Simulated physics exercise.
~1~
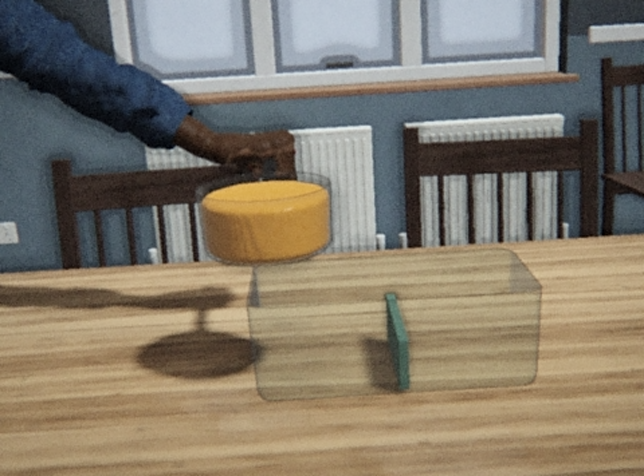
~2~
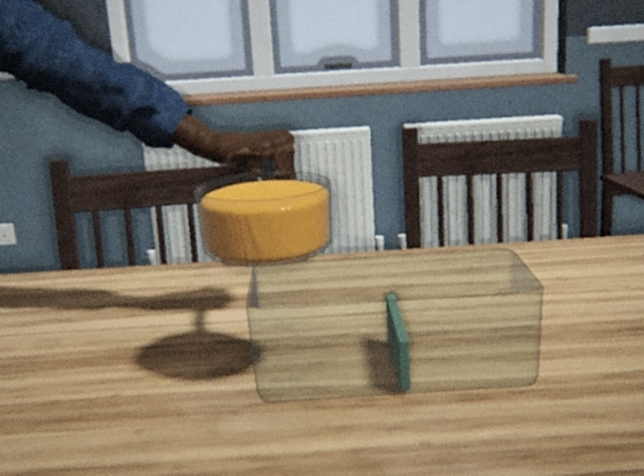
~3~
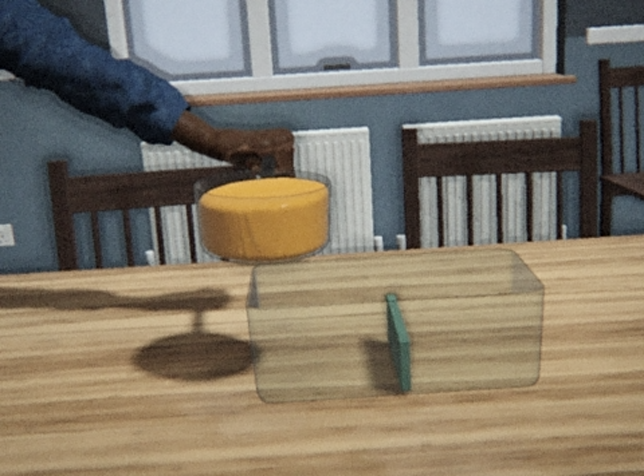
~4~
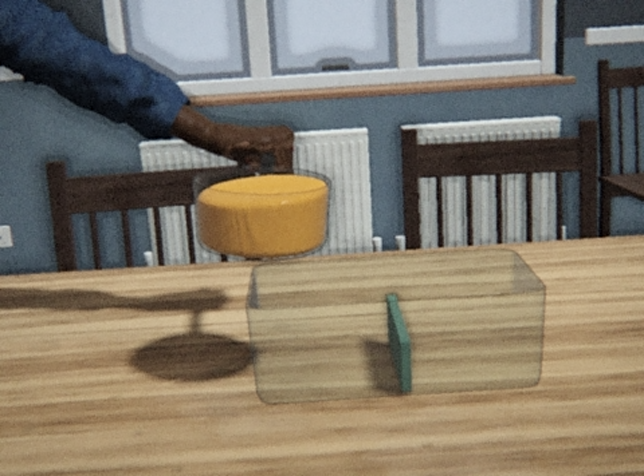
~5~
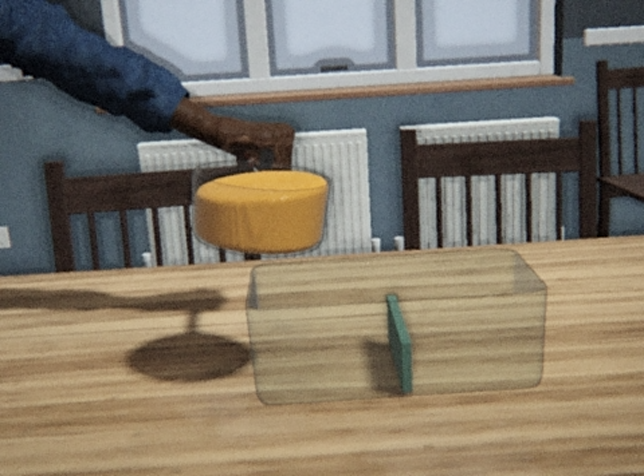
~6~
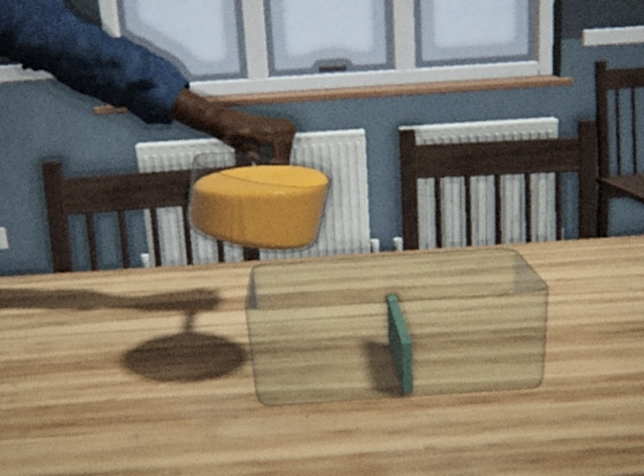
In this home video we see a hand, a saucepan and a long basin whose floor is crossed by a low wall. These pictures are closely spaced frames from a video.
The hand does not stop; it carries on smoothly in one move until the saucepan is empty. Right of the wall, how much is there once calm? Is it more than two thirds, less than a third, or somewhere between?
More than two thirds.
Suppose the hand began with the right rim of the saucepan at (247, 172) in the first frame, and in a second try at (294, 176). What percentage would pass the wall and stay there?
First try: 5 percent; second try: 65 percent.
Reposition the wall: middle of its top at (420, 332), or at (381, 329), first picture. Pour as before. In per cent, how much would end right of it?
Around 55 per cent for the first, around 85 per cent for the second.
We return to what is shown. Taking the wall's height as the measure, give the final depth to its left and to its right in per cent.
Left 10 per cent, right 60.
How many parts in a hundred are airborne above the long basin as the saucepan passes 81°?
Something like 40 per cent of it.
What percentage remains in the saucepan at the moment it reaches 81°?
About 50 %.
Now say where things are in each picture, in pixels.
In the first frame, tilt 0°; pouring edge (330, 184); surface from (201, 199) to (328, 191); the long basin's rim runs from (251, 286) to (526, 269); the wall's top is at (396, 317).
In the second frame, tilt 1°; pouring edge (330, 183); surface from (201, 198) to (328, 190).
In the third frame, tilt 2°; pouring edge (330, 183); surface from (199, 197) to (328, 187).
In the fourth frame, tilt 5°; pouring edge (330, 183); surface from (198, 195) to (327, 184).
In the fifth frame, tilt 9°; pouring edge (330, 183); surface from (196, 189) to (328, 180).
In the sixth frame, tilt 13°; pouring edge (329, 182); surface from (194, 184) to (328, 176).
A moment on, the saucepan is tipped on its side and 48 per cent is still to pour, 4 is left of the wall and 7 right of it.
Next, the saucepan is tipped right over and 3 per cent is still to pour, 6 is left of the wall and 78 right of it.
Then the saucepan is tipped right over and 0 per cent is still to pour, 11 is left of the wall and 86 right of it.
Later the saucepan is tipped right over and 0 per cent is still to pour, 12 is left of the wall and 85 right of it.
In the end 12 per cent lies left of the wall, 85 right of it and 3 outside.
